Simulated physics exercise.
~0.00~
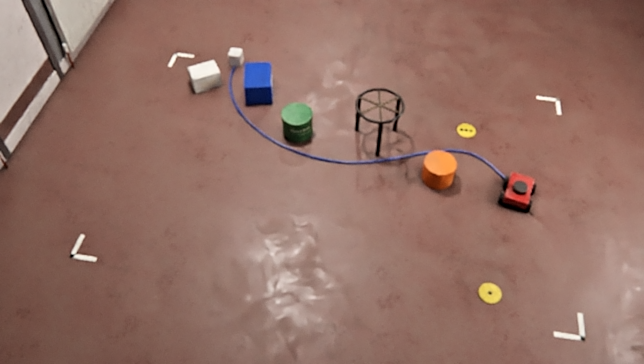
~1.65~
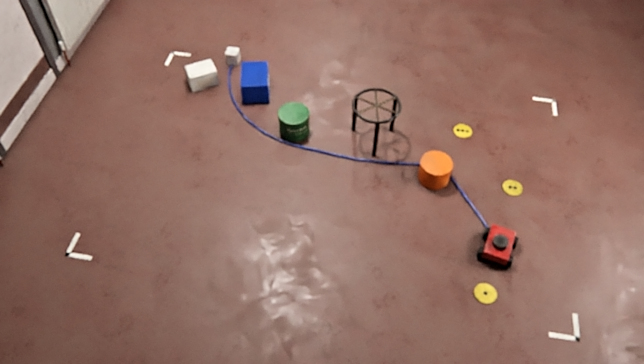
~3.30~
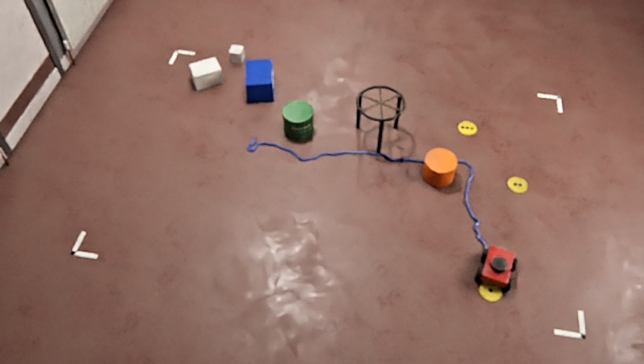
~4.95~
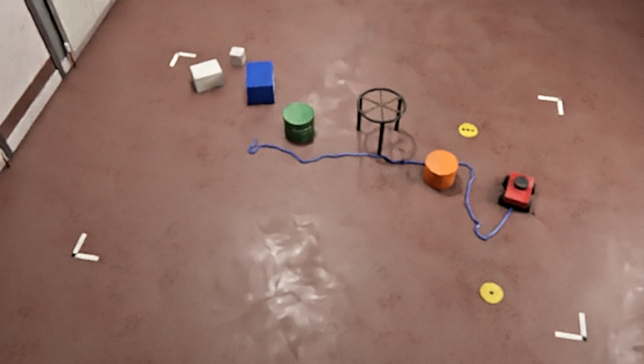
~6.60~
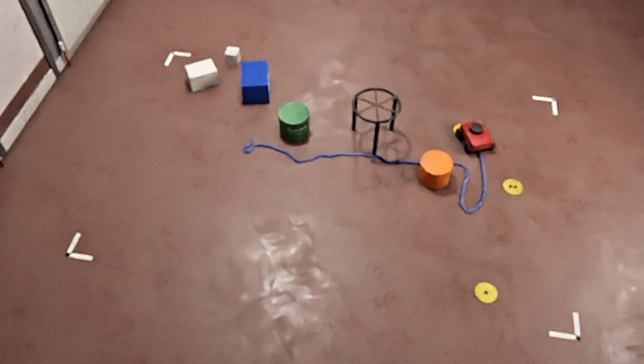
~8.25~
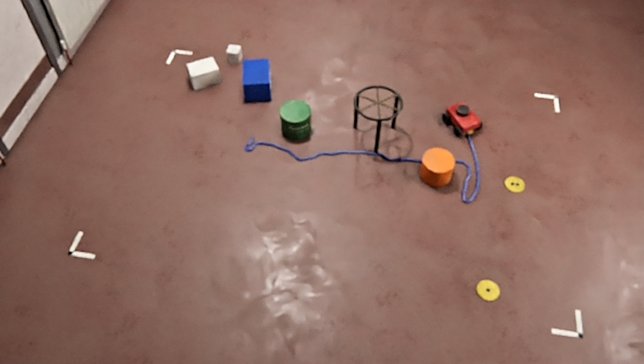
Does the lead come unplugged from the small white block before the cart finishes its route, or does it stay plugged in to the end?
It comes unplugged as the cart drives down to the lowest yellow mark, and the cart goes on to the other marks with the far end of the lead loose.
